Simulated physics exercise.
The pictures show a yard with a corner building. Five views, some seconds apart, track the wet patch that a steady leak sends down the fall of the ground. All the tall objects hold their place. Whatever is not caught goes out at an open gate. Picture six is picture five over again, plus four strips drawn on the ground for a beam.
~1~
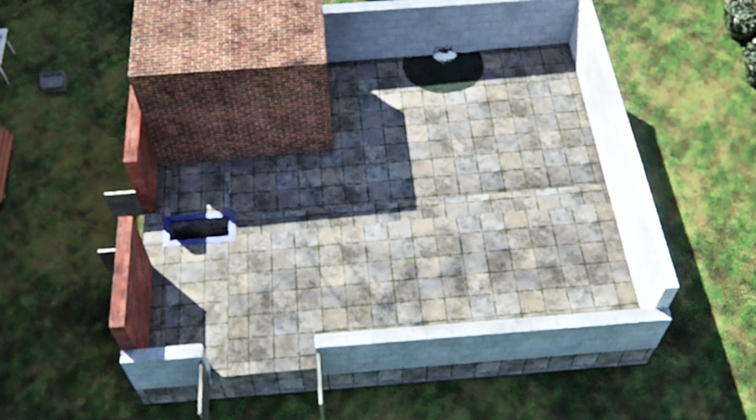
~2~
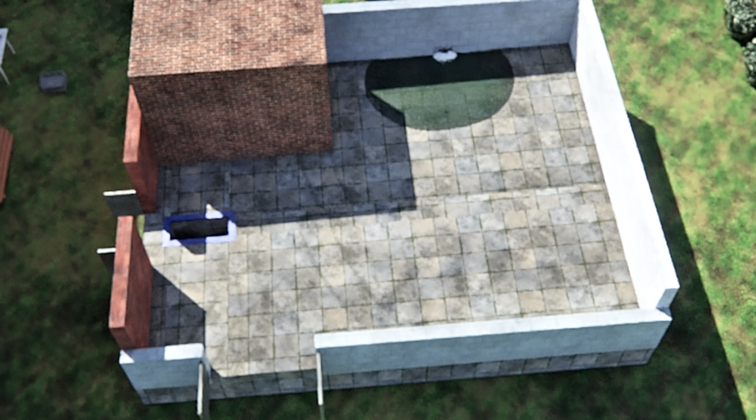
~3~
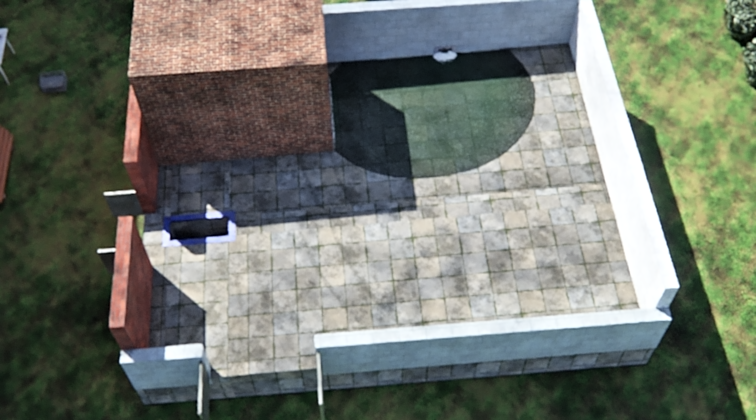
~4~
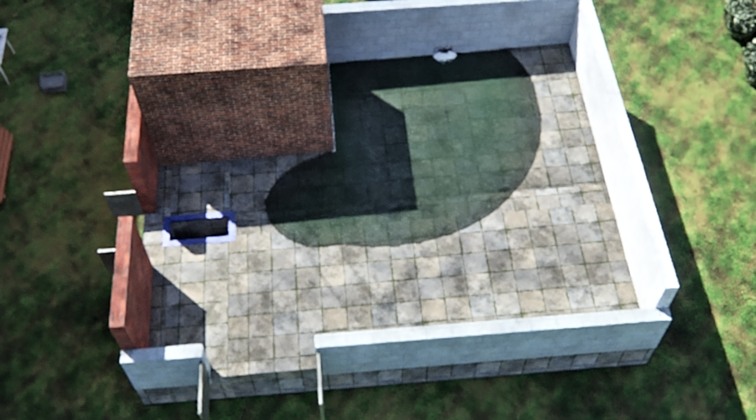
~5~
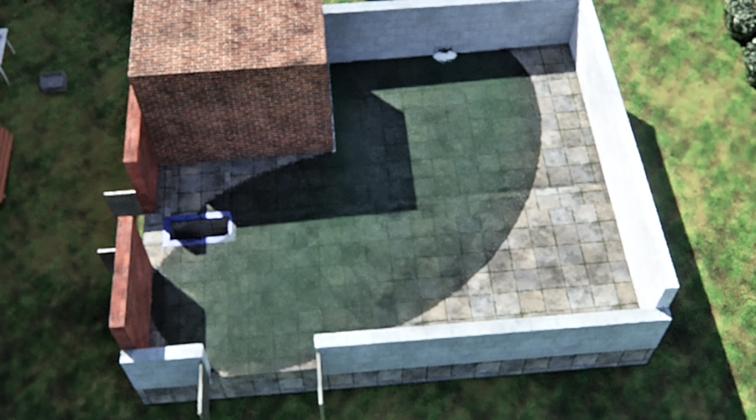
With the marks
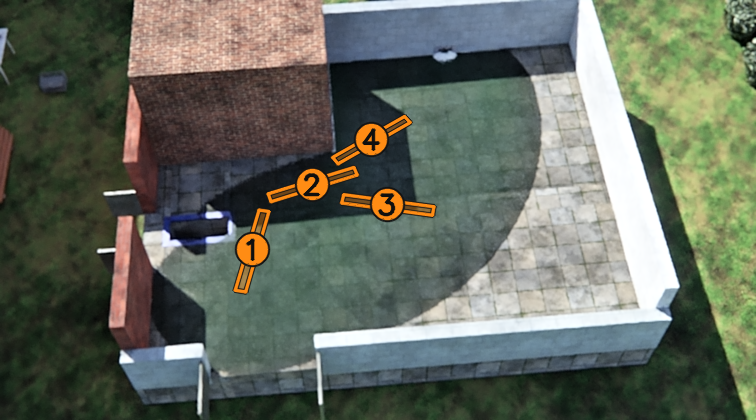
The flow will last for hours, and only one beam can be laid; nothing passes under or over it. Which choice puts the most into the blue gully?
Choose 3.
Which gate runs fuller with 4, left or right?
The right one.
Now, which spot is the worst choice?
Spot 1.
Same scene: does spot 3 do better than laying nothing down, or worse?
Spot 3 is better.
On the marked copy, 1 from (240, 291) to (263, 210); 2 from (269, 197) to (355, 171); 3 from (342, 198) to (433, 210); 4 from (335, 160) to (407, 119).
For spot 1, about 13 % of the stream goes into the blue gully, about 87 % out by the gates.
For spot 2, about 25 % of the stream goes into the blue gully, about 75 % out by the gates.
For spot 3, about 36 % of the stream goes into the blue gully, about 64 % out by the gates.
For spot 4, about 20 % of the stream goes into the blue gully, about 78 % out by the gates.
